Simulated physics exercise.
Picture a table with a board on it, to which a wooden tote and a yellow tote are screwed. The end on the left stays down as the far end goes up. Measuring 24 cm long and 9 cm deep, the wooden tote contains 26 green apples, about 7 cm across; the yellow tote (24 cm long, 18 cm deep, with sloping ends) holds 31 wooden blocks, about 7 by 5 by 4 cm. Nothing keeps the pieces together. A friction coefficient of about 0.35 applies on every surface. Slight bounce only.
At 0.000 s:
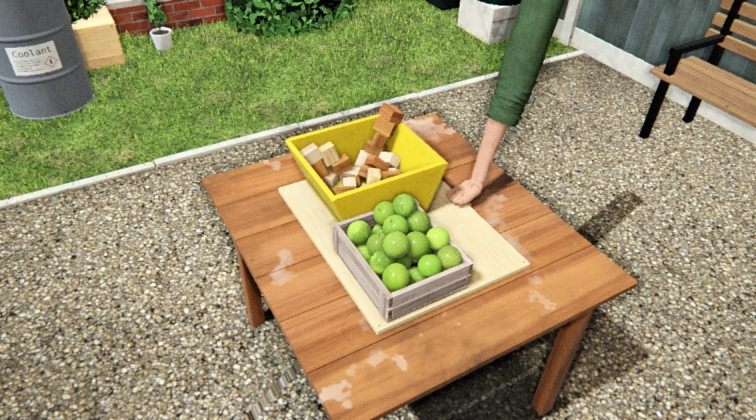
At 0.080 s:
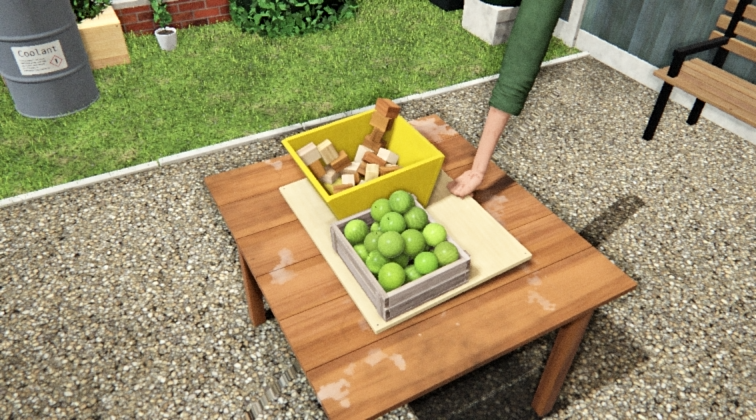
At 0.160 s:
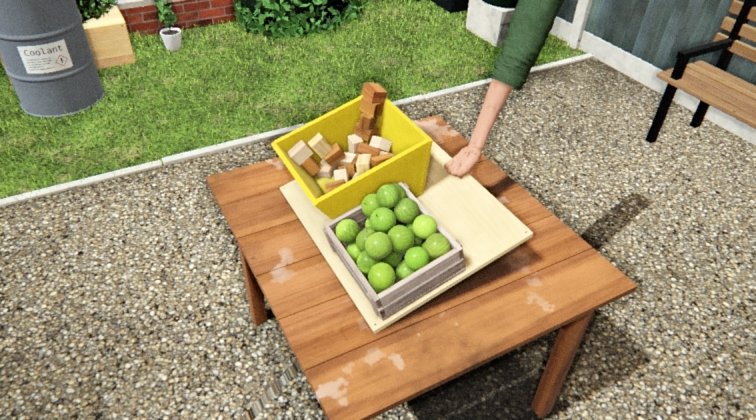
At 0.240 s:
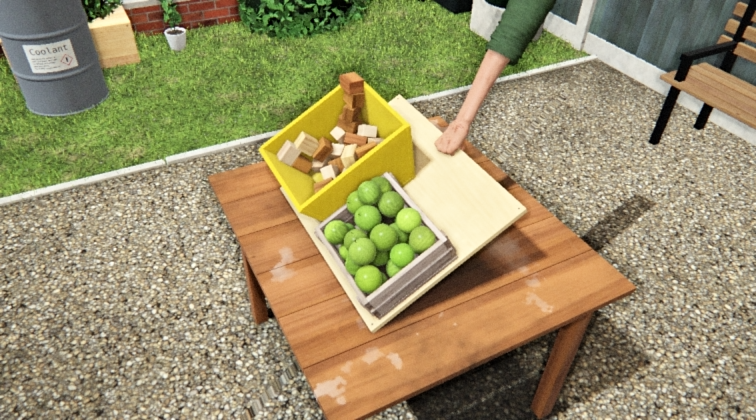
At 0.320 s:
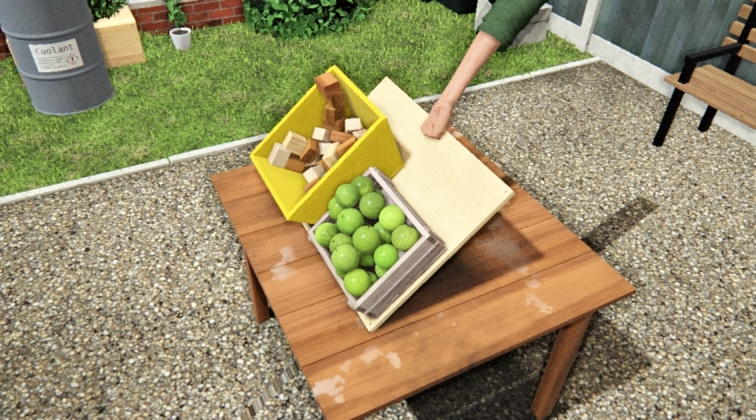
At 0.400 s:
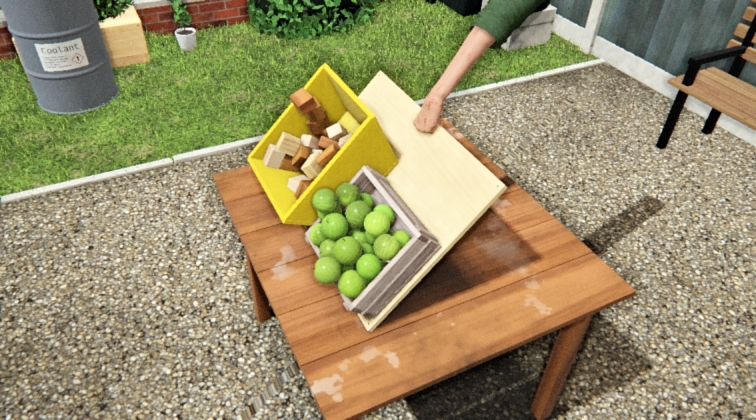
In a gravel yard beside a lawn, seen from above at an angle, a wooden table stands near a grey drum and a bench. On it lies a pale board carrying a yellow tote of wooden blocks at the back and a greyish wooden crate of green apples in front. A green-sleeved arm lifts the board's right side, steadily tilting it and both containers steeply leftward, while the contents shift and the view stays still.
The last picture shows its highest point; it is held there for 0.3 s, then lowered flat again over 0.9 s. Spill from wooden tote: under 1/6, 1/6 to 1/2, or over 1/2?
The loss is one sixth to half.
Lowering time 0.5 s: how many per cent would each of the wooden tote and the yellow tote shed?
In that case wooden tote 30, yellow tote 0 per cent.
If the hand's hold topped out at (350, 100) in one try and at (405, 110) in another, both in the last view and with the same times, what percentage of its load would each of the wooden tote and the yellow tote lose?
Loss per try - wooden tote 80 / 60 percent, yellow tote 80 / 10 percent.
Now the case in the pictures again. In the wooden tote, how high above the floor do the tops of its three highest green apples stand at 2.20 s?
Some 14 centimetres up.
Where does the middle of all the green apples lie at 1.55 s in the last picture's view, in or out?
Roughly (372, 265).
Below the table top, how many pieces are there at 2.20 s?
The total is close to 8.
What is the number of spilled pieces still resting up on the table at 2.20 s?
Around 1 of them.
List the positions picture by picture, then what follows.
In the first frame (each is followed by its nearest rim corner in this view), wooden tote, (392, 295); yellow tote (its farthest corner), (389, 113); 0° from level; none out.
The second frame shows wooden tote, (388, 295); yellow tote, (386, 106); 5° from level.
The third frame shows wooden tote, (378, 297); yellow tote, (374, 90); 16° from level.
The fourth frame shows wooden tote, (367, 300); 29° from level.
The fifth frame shows wooden tote, (357, 304); 40° from level.
The sixth frame shows wooden tote, (353, 305); 45° from level; none out.
After 0.69 s, tilt 45°; wooden tote 20 in, 6 out and yellow tote 30 in, 1 out.
After 1.05 s, tilt 30°; wooden tote 19 in, 7 out and yellow tote 30 in, 1 out.
After 1.55 s, tilt 0°; wooden tote 19 in, 7 out and yellow tote 30 in, 1 out.
Final count (at 2.20 s), wooden tote 19 in, 7 out and yellow tote 30 in, 1 out. Asked share, 7 of 26, 27 per cent.
